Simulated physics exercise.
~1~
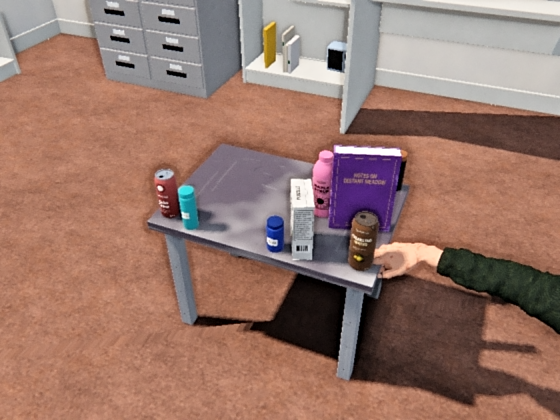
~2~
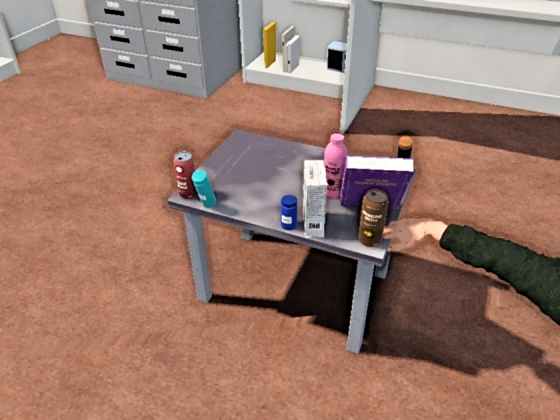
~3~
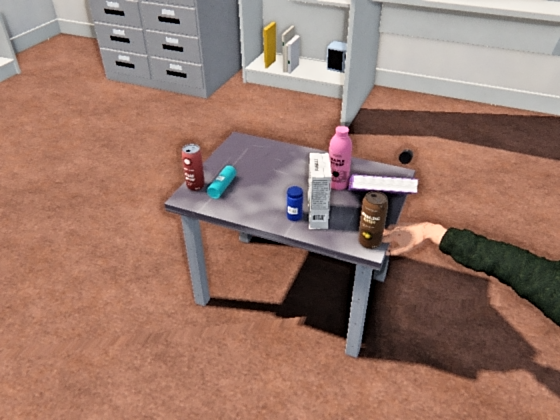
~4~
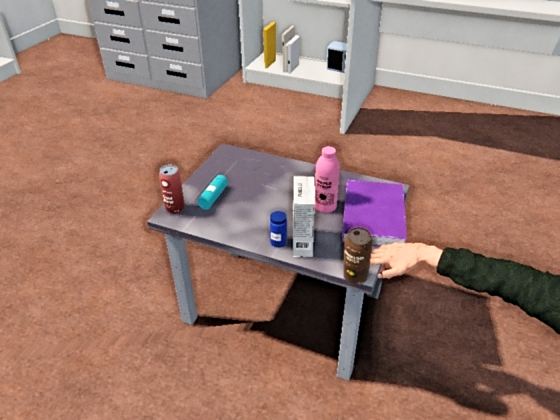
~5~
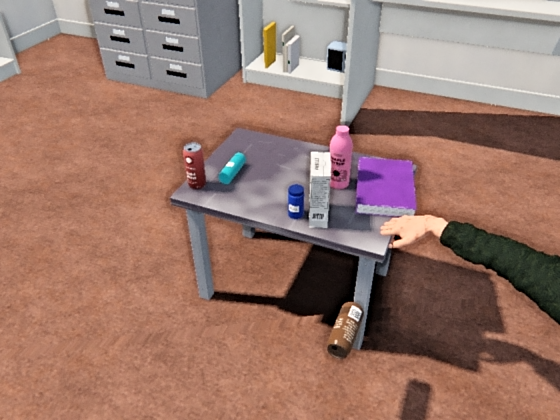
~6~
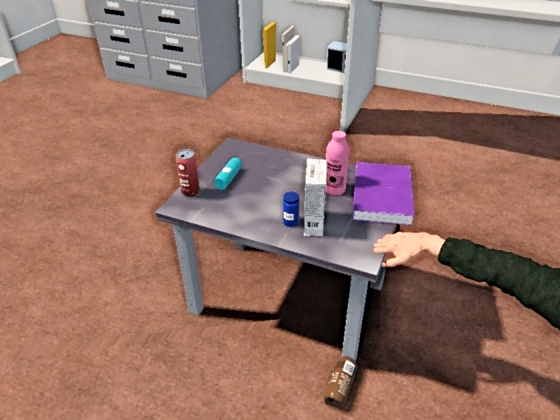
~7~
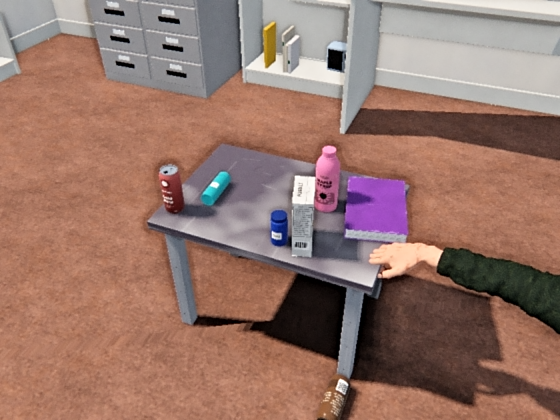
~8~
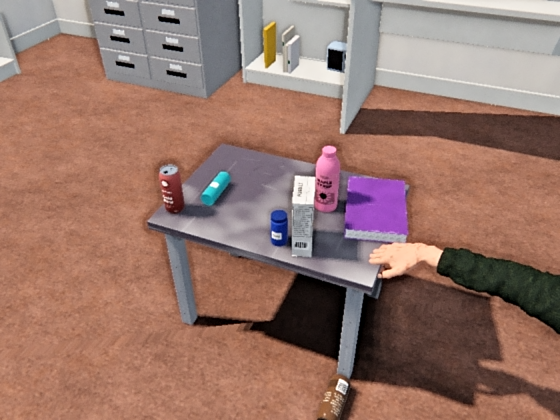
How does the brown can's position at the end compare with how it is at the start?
At the start the brown can stands upright on the near right corner of the table, but at the end it lies on its side on the floor.
